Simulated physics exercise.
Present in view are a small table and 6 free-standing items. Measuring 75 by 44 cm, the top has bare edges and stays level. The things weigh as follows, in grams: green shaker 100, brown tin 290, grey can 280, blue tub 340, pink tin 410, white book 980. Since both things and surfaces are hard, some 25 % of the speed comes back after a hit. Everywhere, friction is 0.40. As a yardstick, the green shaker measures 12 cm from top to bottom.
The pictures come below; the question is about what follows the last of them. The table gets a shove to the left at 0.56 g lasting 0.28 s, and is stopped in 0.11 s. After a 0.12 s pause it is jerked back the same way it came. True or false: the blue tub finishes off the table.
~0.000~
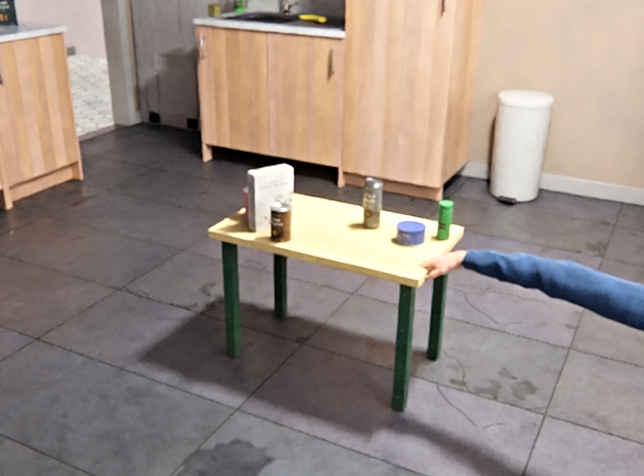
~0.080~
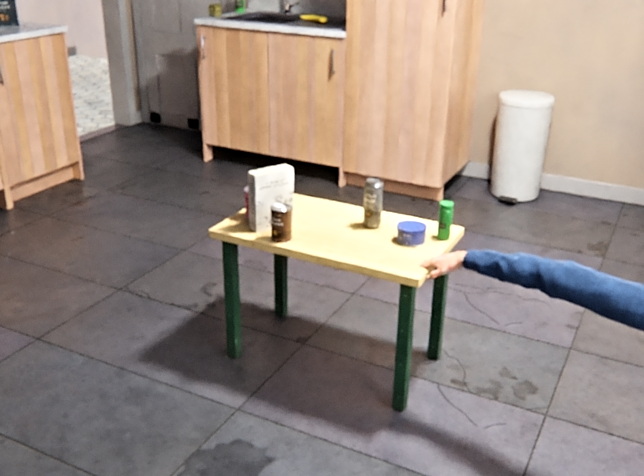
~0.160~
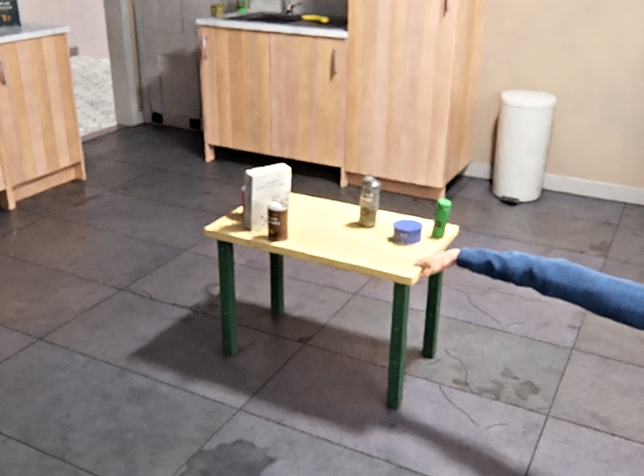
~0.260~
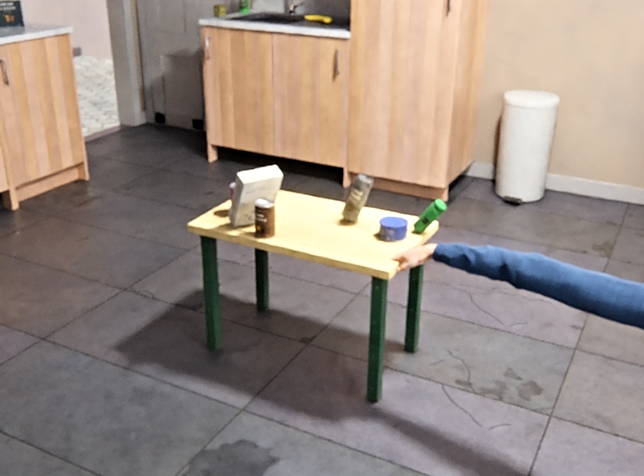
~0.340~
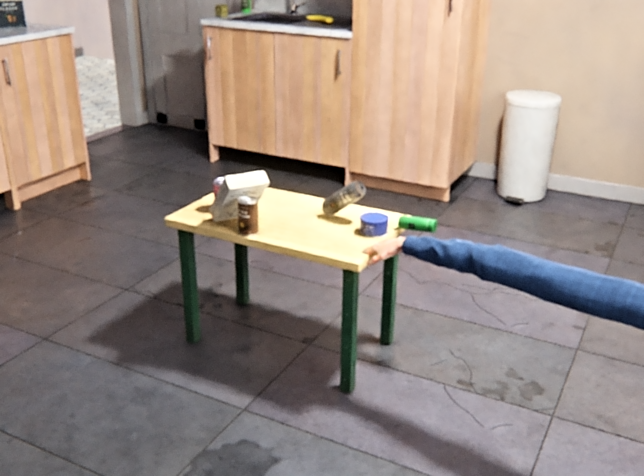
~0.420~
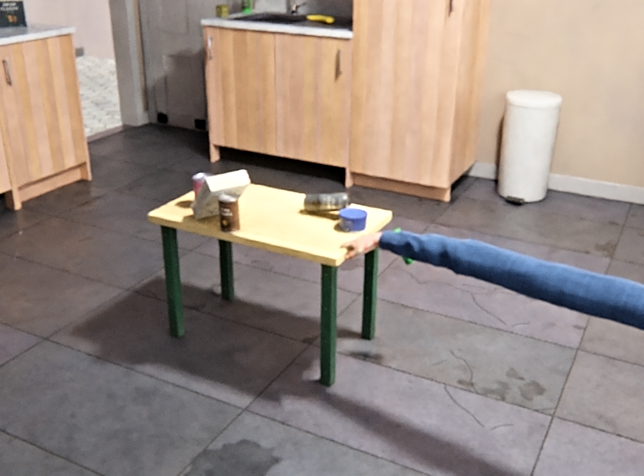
False.
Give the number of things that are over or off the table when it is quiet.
4.
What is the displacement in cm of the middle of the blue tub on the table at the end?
Roughly 1 cm.
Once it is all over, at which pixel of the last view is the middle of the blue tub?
At roughly (415, 234).
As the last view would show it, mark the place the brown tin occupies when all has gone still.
Its middle settles close to pixel (312, 232).
After 0.72 s, table along by 24 cm; pink tin now off the table; blue tub moved 3 cm near (342, 218); white book on its side.
After 1.02 s, grey can and white book now off the table; blue tub moved 4 cm near (405, 232); brown tin moved 6 cm.
In the end (1.6 s), off the table, green shaker, grey can, pink tin and white book; not toppled but over 5 cm from the start, brown tin; the last one under 5 cm from the start. In the last view, blue tub near (415, 234).
